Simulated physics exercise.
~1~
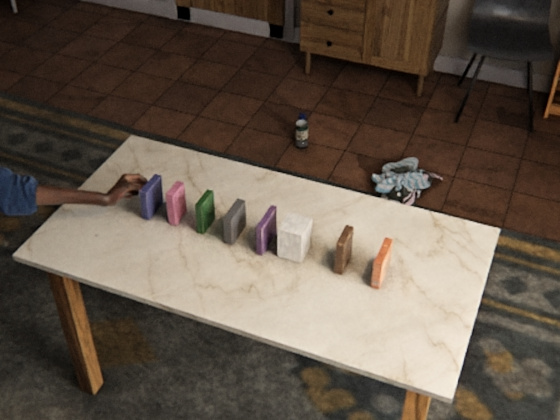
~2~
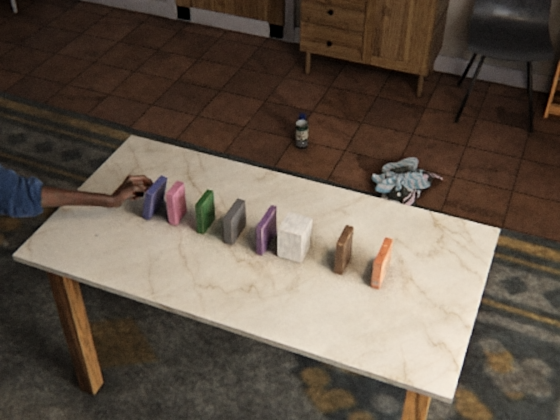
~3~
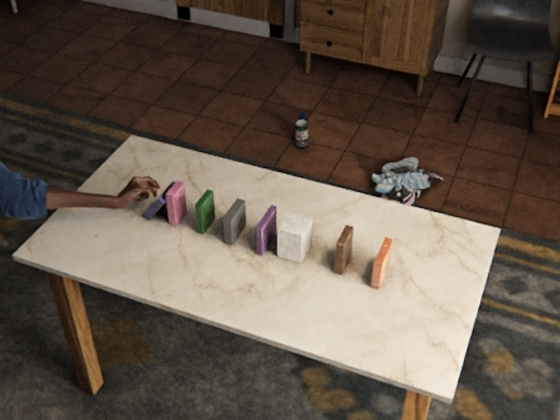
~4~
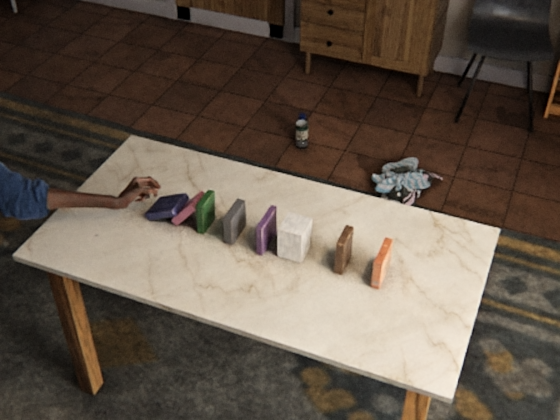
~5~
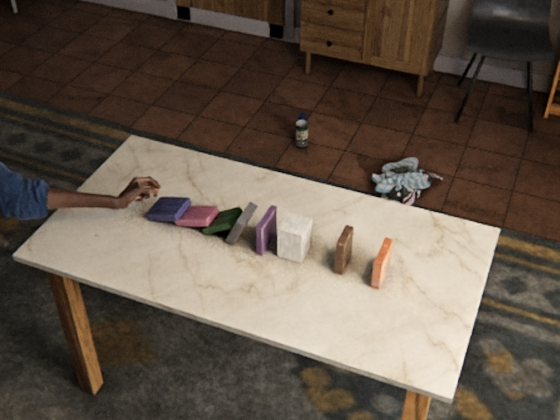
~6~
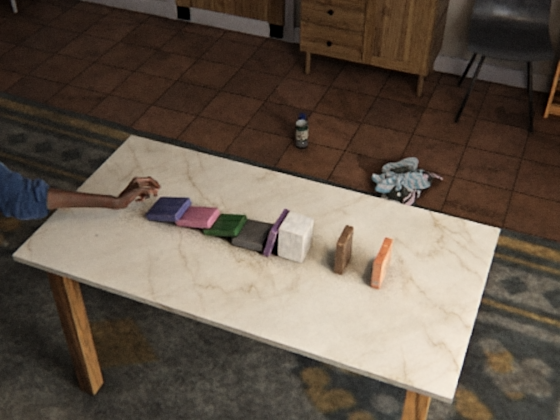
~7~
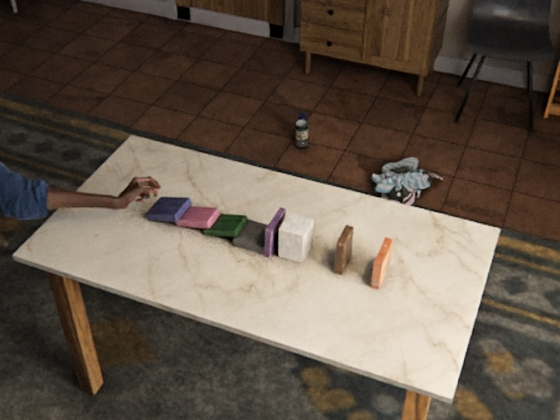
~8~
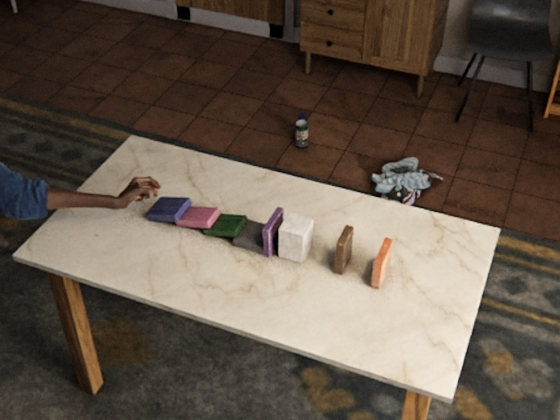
On a marble-topped table, a hand tipped the blue board at the left of a row, and the pink, green and grey boards toppled rightward in turn. The purple block leaned briefly, then stood upright beside the unmoved white, brown and orange ones.
